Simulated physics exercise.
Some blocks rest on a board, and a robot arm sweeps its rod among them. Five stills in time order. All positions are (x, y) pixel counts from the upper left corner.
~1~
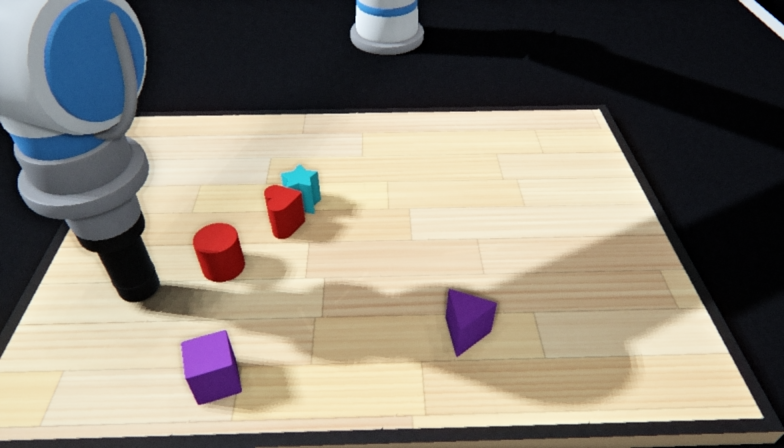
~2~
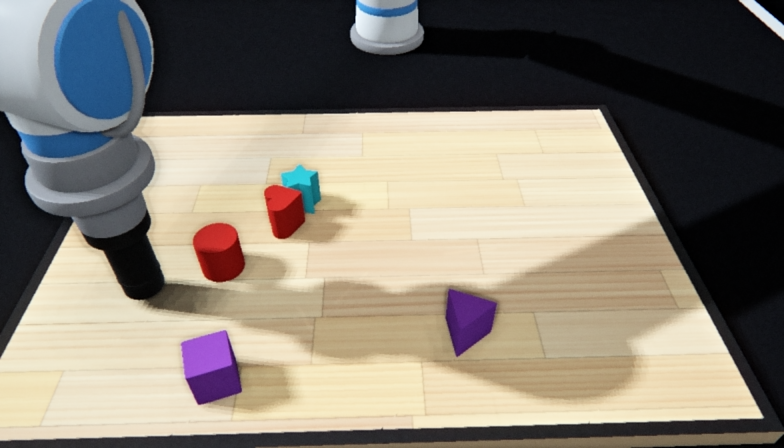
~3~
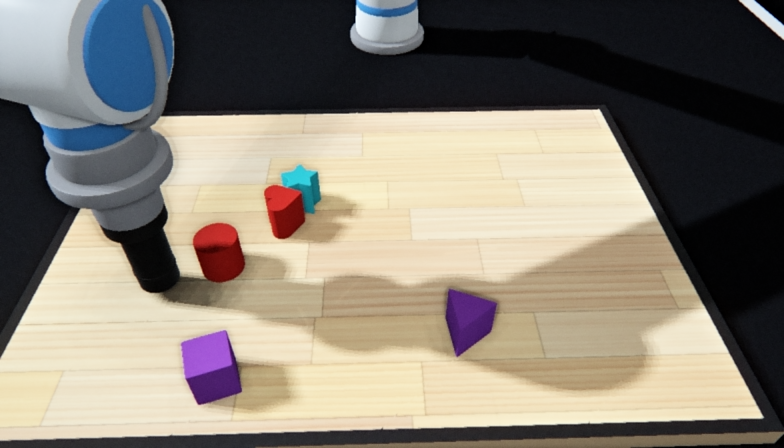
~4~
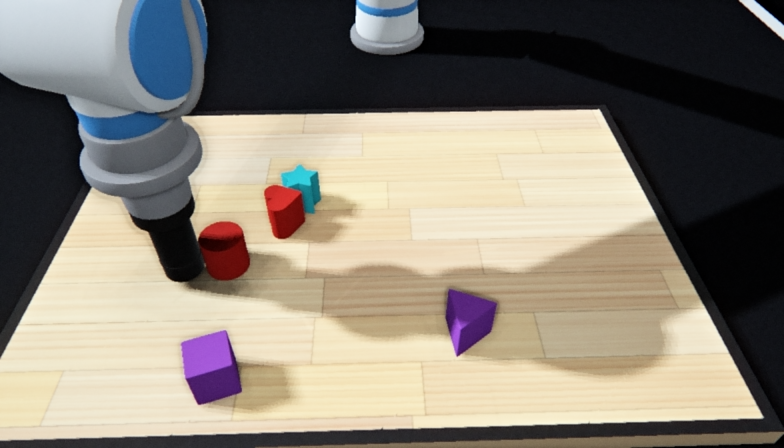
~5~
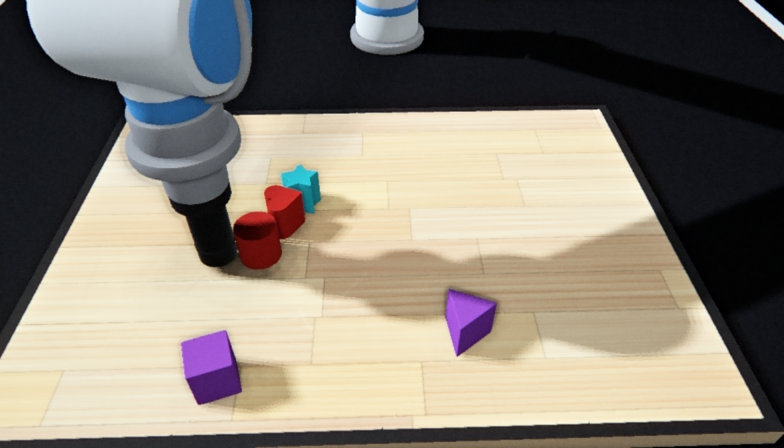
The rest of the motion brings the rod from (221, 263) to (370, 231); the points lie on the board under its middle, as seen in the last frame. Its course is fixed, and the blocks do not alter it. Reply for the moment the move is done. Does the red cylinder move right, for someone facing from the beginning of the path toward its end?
Short answer: Yes.
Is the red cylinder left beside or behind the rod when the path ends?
No, it doesn't check out.
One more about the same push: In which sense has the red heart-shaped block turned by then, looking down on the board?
From above, it turns counterclockwise.
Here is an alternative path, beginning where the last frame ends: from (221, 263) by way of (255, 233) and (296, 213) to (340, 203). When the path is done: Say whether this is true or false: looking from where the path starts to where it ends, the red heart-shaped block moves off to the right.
True.
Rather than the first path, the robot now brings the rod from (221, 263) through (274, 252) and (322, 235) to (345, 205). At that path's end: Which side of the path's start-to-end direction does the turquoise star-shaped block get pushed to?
That block drifts left.
On the path given first. One third of the way, rod (272, 244); red cylinder (309, 219); red heart-shaped block (290, 194), turned 50° anticlockwise; turquoise star-shaped block (300, 173).
Two thirds of the way, rod (322, 234); red cylinder (360, 213); red heart-shaped block (293, 193), turned 65° anticlockwise; turquoise star-shaped block (299, 172).
At the end, rod (370, 223); red cylinder (405, 213); red heart-shaped block (293, 193), turned 65° anticlockwise; turquoise star-shaped block (299, 172).
